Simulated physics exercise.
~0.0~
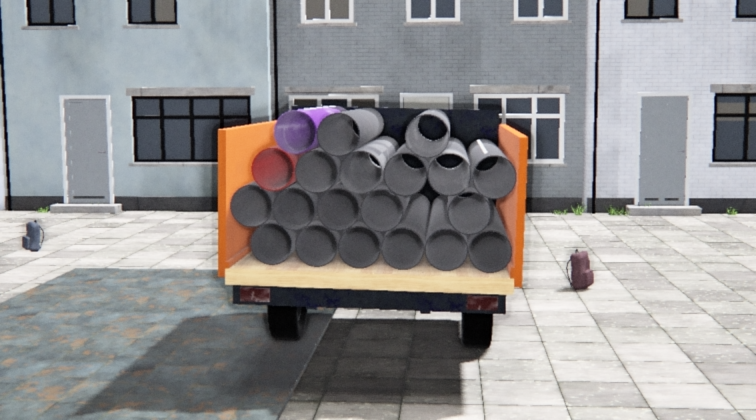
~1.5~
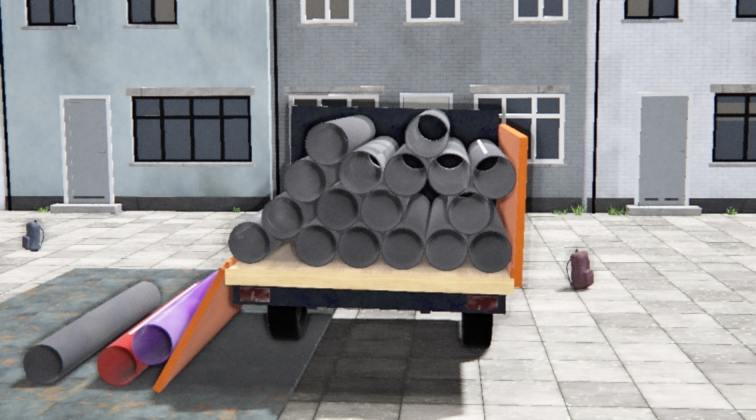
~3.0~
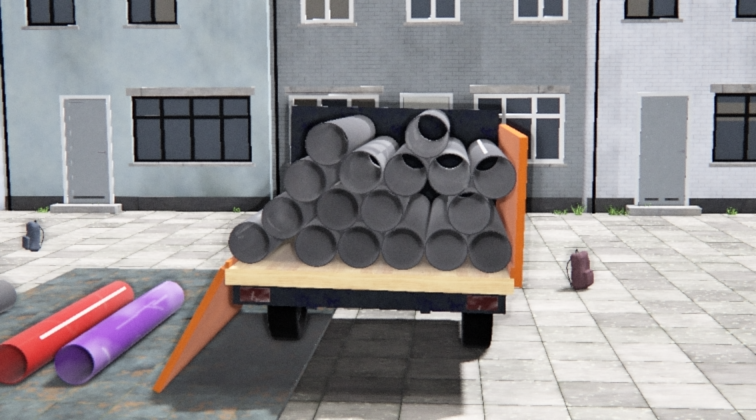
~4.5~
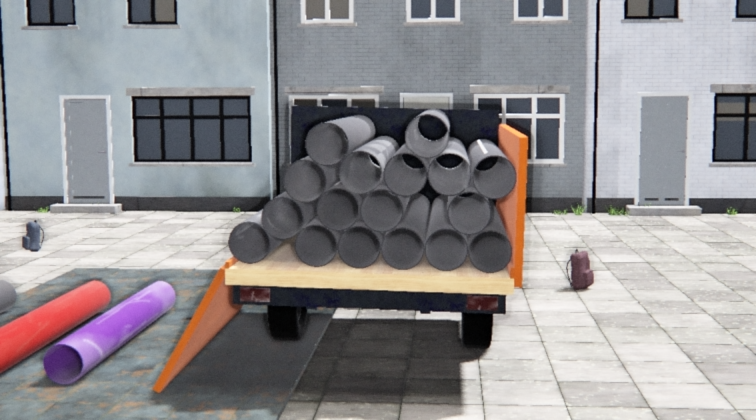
The left side of a trailer stacked with gray pipes swung down, and a red pipe, a purple one and a gray one dropped off and rolled left across the ground, while the rest stayed piled on the deck.
